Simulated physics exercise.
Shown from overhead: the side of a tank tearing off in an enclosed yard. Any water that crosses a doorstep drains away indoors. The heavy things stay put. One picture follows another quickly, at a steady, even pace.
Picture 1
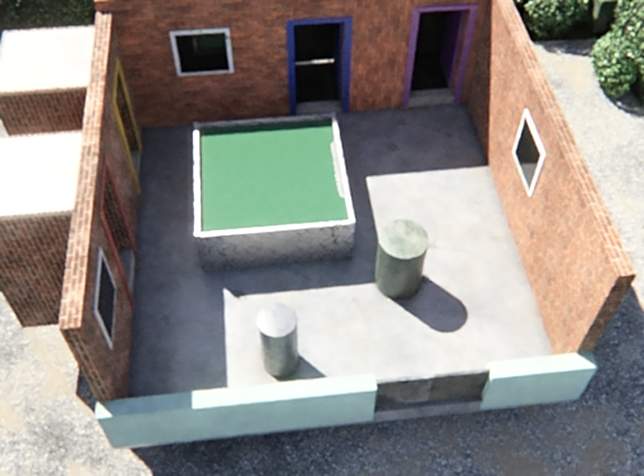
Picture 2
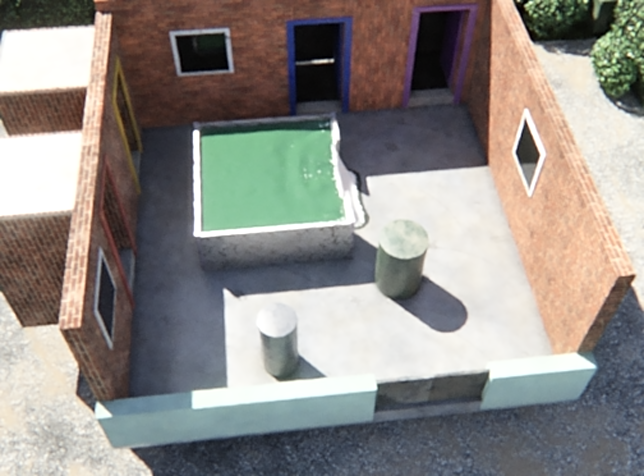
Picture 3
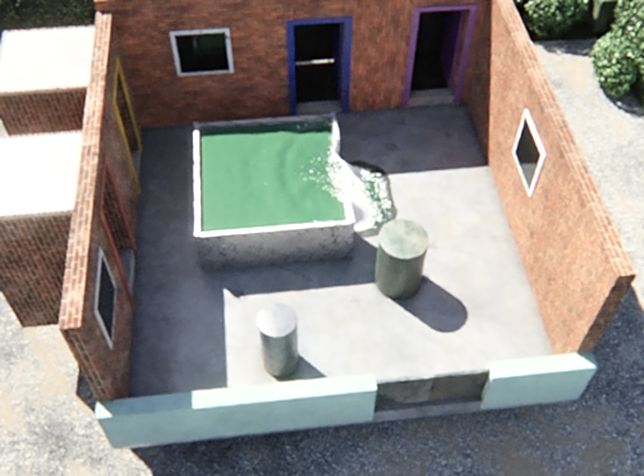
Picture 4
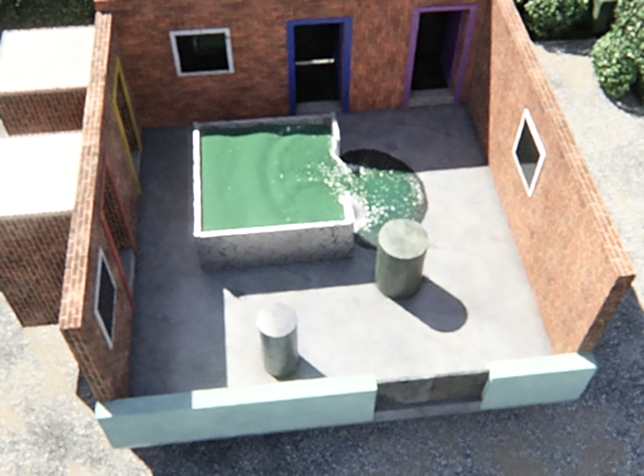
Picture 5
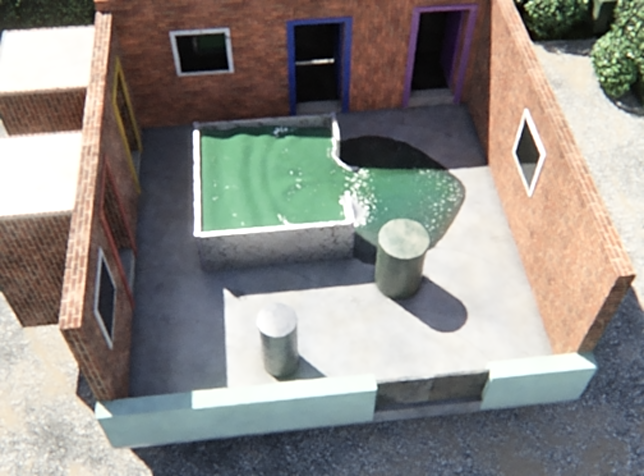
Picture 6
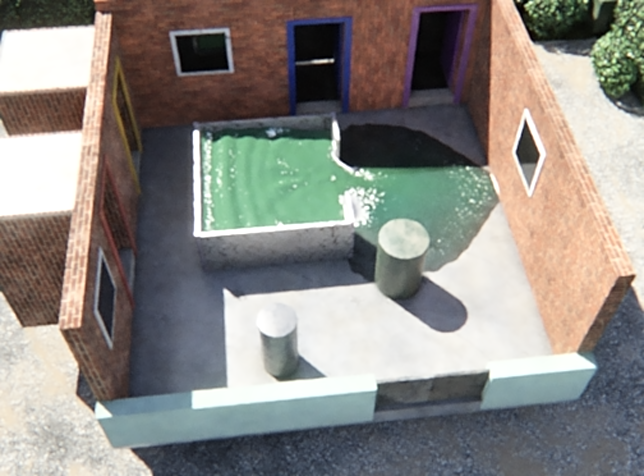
In a walled brick yard, a tank's right side tears open and green water spreads rightward.
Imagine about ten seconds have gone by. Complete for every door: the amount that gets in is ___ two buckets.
Red door: At most; blue door: At most; purple door: More than; yellow door: More than.
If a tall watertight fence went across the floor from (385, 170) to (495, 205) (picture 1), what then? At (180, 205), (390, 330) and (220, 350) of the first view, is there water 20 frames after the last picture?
Taking the points in the order given, they are high and dry, inundated and high and dry.
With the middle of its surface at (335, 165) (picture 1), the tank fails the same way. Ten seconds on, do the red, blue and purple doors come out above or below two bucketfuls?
Well, the red door remains below, the blue door remains below, and the purple door tops the threshold.
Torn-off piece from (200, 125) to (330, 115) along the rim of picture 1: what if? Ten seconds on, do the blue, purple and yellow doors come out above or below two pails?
Here's how it plays out: Blue surpasses the limit, purple fails to reach the limit, and yellow surpasses the limit.
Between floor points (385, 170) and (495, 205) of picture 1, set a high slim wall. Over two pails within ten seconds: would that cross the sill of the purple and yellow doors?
Result - purple door: Misses the threshold; yellow door: Clears the threshold.
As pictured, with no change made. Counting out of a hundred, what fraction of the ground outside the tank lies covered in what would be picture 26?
Near 60 in a hundred.
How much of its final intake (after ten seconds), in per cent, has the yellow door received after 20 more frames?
My estimate: Close to 0 per cent.
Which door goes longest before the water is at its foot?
It's the red door.
A moment on, water covers 35 % of the floor; the red door not reached, the blue door wet at the sill, nothing in, the purple door wet at the sill, nothing in, the yellow door not reached.
Next, water covers 40 % of the floor; the red door not reached, the blue door wet at the sill, nothing in, the purple door over two buckets in, the yellow door not reached.
Then, water covers 60 % of the floor; the red door not reached, the blue door wet at the sill, nothing in, the purple door far over two buckets in, the yellow door not reached.
Later, water covers 95 % of the floor; the red door wet at the sill, nothing in, the blue door wet at the sill, nothing in, the purple door far over two buckets in, the yellow door over two buckets in.
In the end, water covers 100 % of the floor; the red door wet at the sill, nothing in, the blue door wet at the sill, nothing in, the purple door far over two buckets in, the yellow door far over two buckets in.
